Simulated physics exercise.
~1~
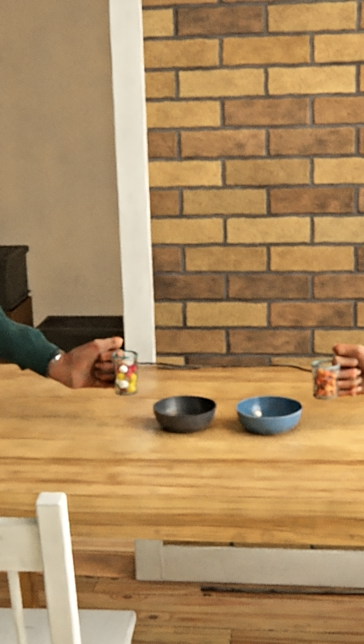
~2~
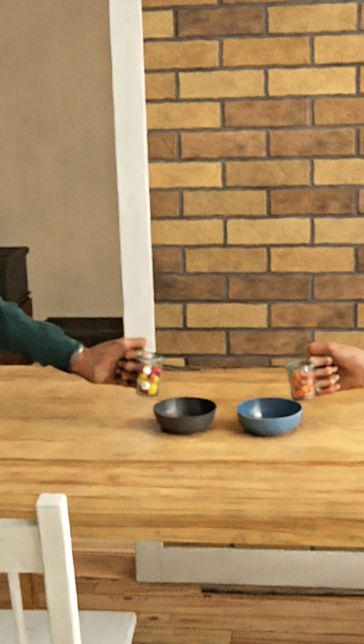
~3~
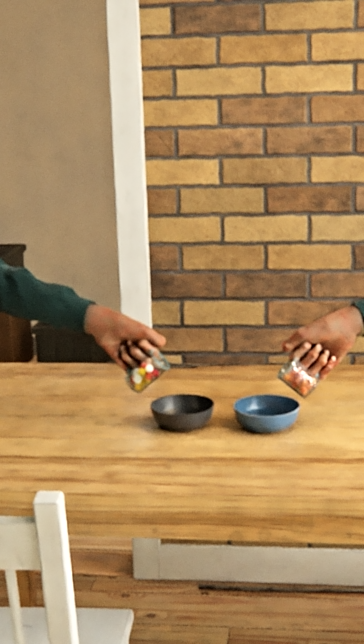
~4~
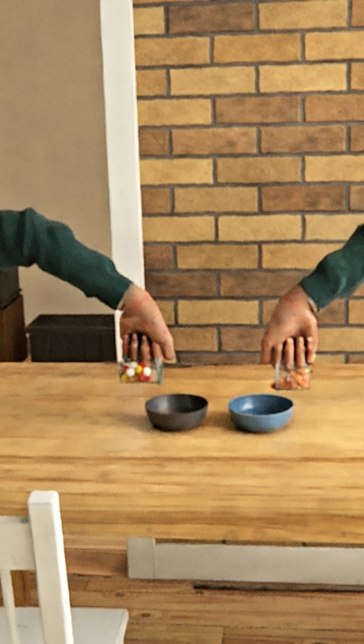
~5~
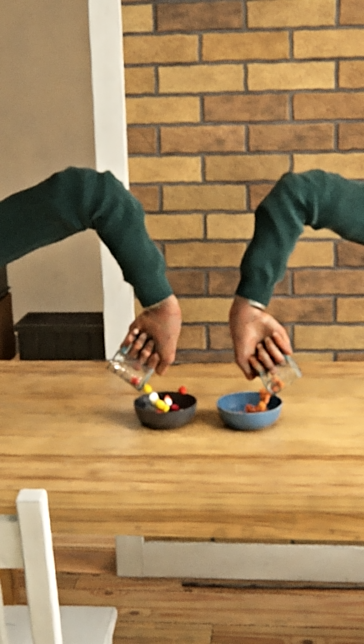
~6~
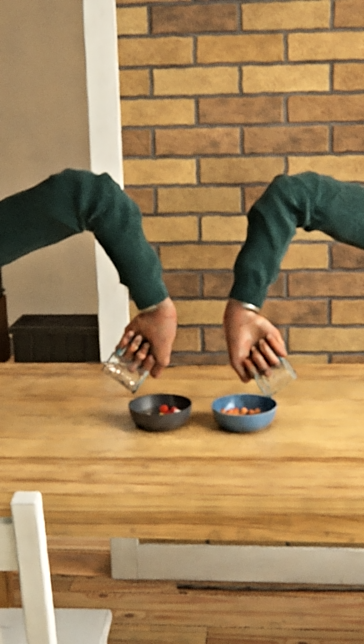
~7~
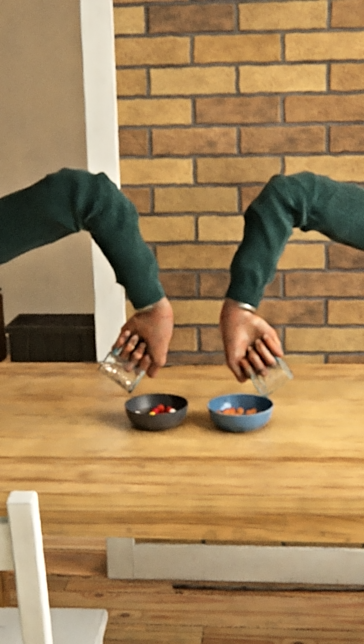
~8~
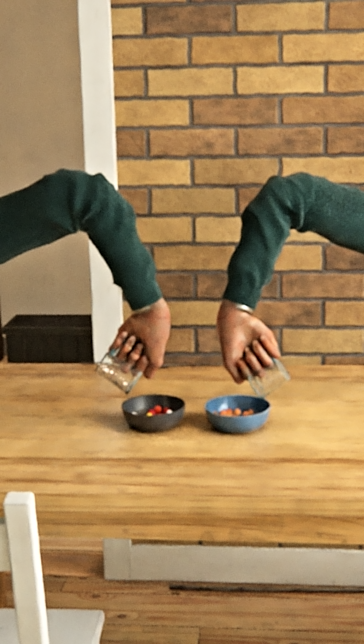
Two hands tip clear cups of colorful candies into dark and blue bowls, emptying both.
